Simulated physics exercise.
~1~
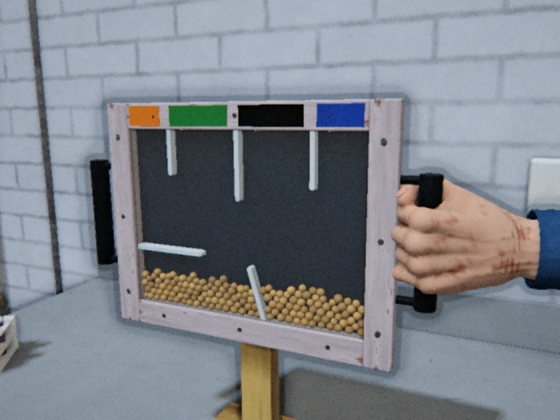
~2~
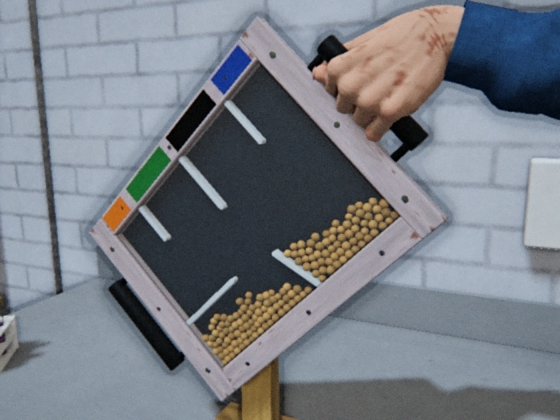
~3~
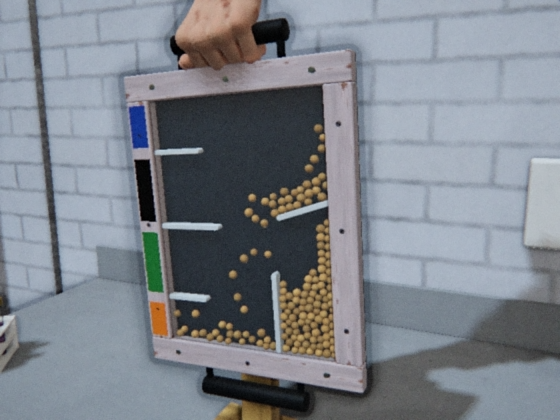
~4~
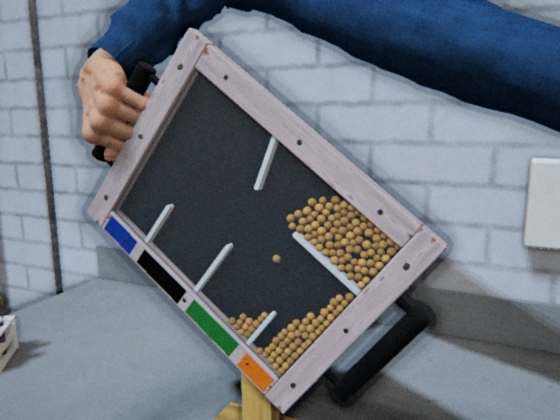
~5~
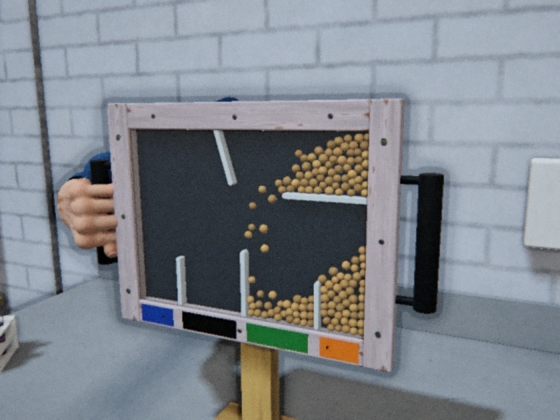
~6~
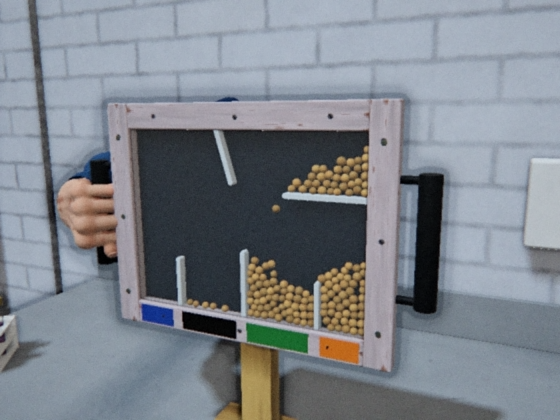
A hand turns the framed box upside down, and beads settle mostly by green and orange.
